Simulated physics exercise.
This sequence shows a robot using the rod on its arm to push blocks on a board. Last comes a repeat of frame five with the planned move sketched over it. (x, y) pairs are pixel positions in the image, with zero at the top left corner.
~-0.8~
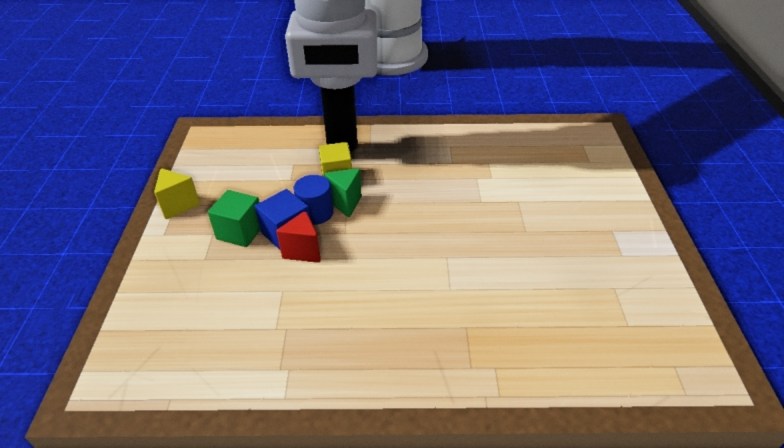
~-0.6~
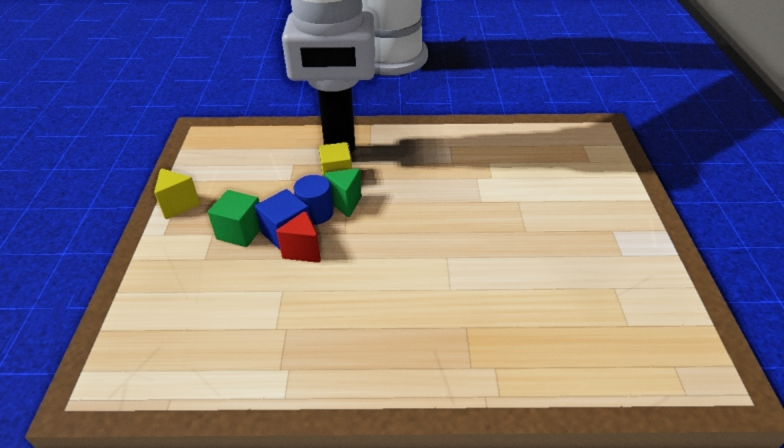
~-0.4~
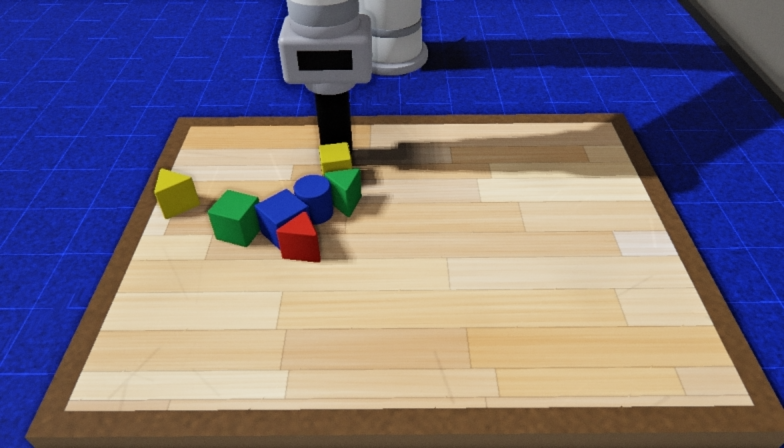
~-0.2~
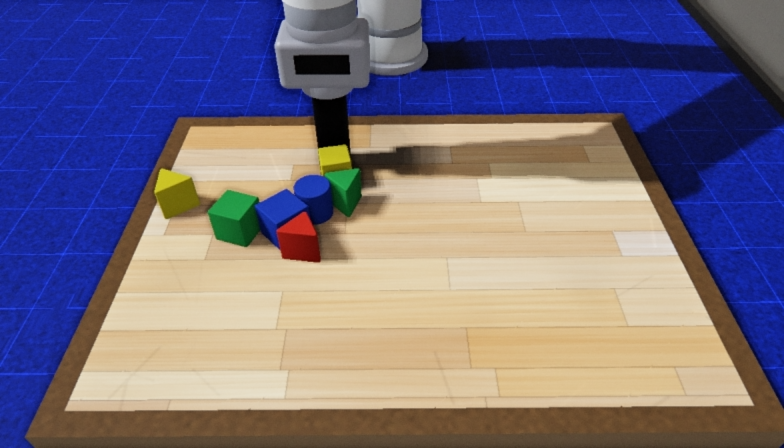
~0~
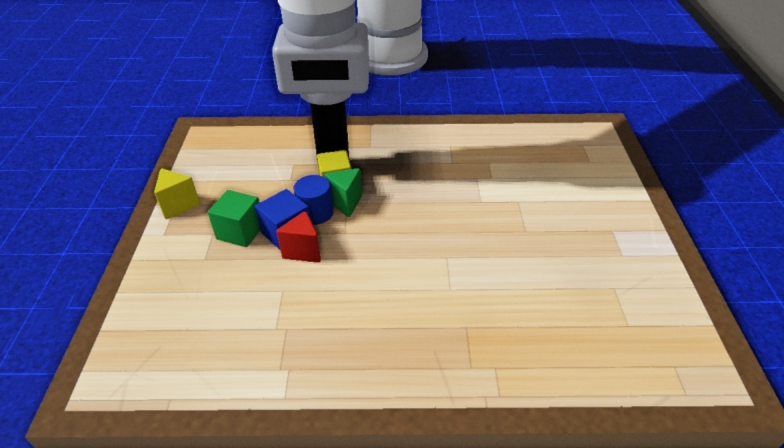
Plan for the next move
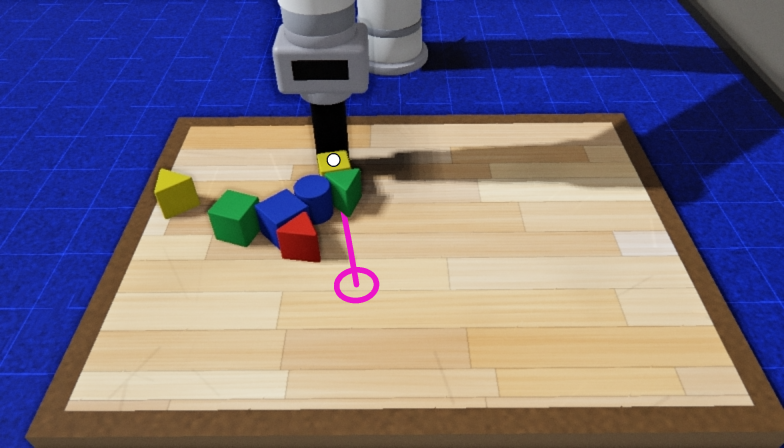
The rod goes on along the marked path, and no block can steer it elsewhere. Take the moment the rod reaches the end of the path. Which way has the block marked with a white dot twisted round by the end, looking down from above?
The block marked with a white dot rotates counterclockwise.
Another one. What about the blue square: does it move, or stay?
It will end up elsewhere.
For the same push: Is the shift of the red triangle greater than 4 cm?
I'd say no.
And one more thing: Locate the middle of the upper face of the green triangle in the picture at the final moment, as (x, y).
The centre of its top face lies at (421, 234).
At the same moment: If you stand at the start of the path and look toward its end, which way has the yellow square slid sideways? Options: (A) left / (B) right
Answer: A.
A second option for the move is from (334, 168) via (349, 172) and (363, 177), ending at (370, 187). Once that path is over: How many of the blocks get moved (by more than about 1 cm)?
Once the path ends, two blocks will have shifted.
Path on the board, straight from (334, 168) to (357, 285); the dot is on the yellow square.
On the path given first. One third of the way, rod (341, 195); blue square (276, 208); blue round block (321, 203); yellow square (355, 193), turned 20° anticlockwise; green triangle (374, 207), turned 20° anticlockwise.
Two thirds of the way, rod (348, 233); blue square (274, 211), turned 15° clockwise; red triangle (281, 241), turned 20° anticlockwise; blue round block (314, 230); yellow square (377, 226), turned 55° anticlockwise; green triangle (407, 230), turned 55° anticlockwise.
At the end, rod (356, 278); blue square (274, 211), turned 15° clockwise; red triangle (273, 244); blue round block (310, 241); yellow square (391, 240), turned 85° anticlockwise; green triangle (421, 234), turned 85° anticlockwise.
